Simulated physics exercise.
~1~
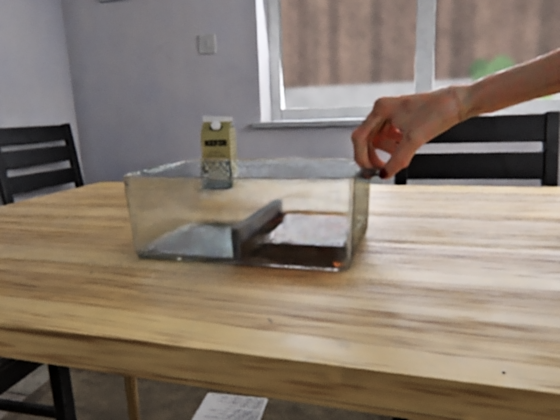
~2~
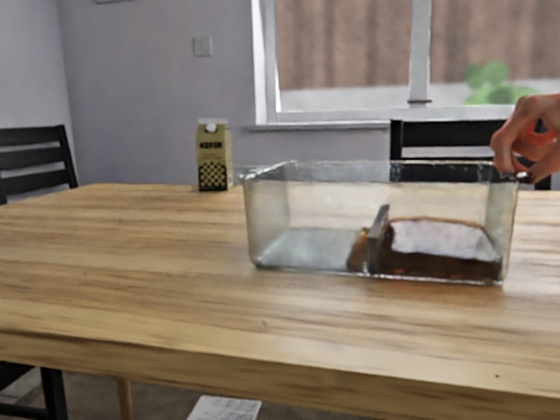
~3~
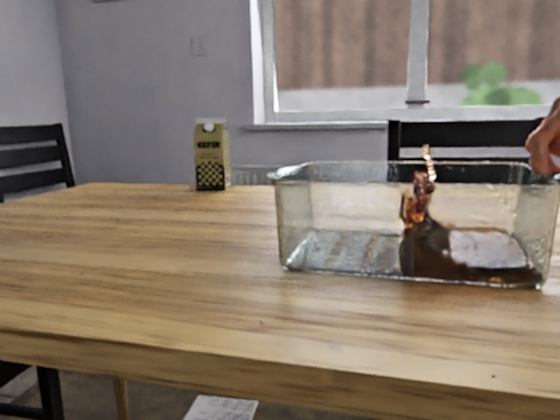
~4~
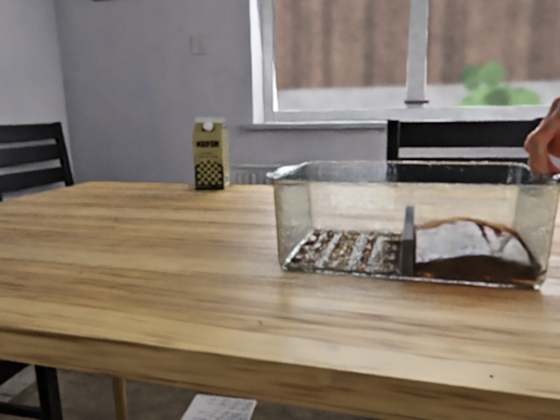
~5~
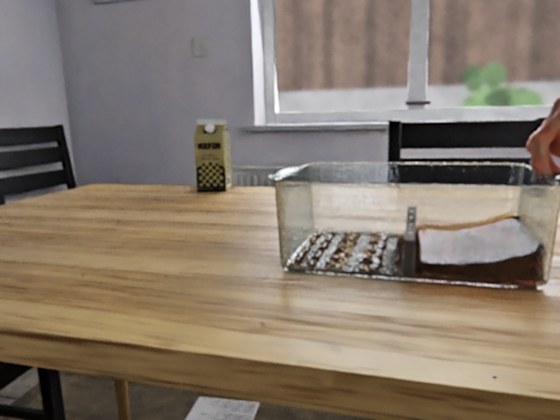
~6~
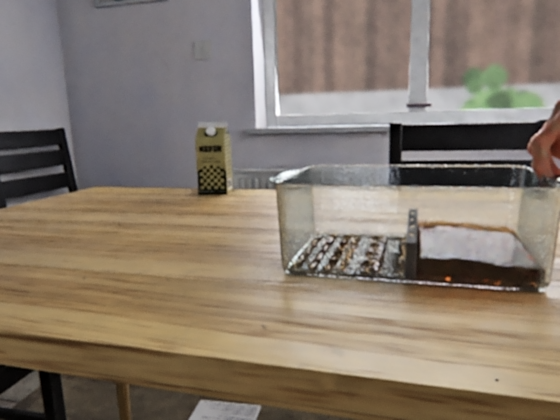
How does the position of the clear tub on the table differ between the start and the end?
At the start the tub sits left of centre, in front of the carton. By the end it is over on the right side of the table, with the carton standing clear to its left.
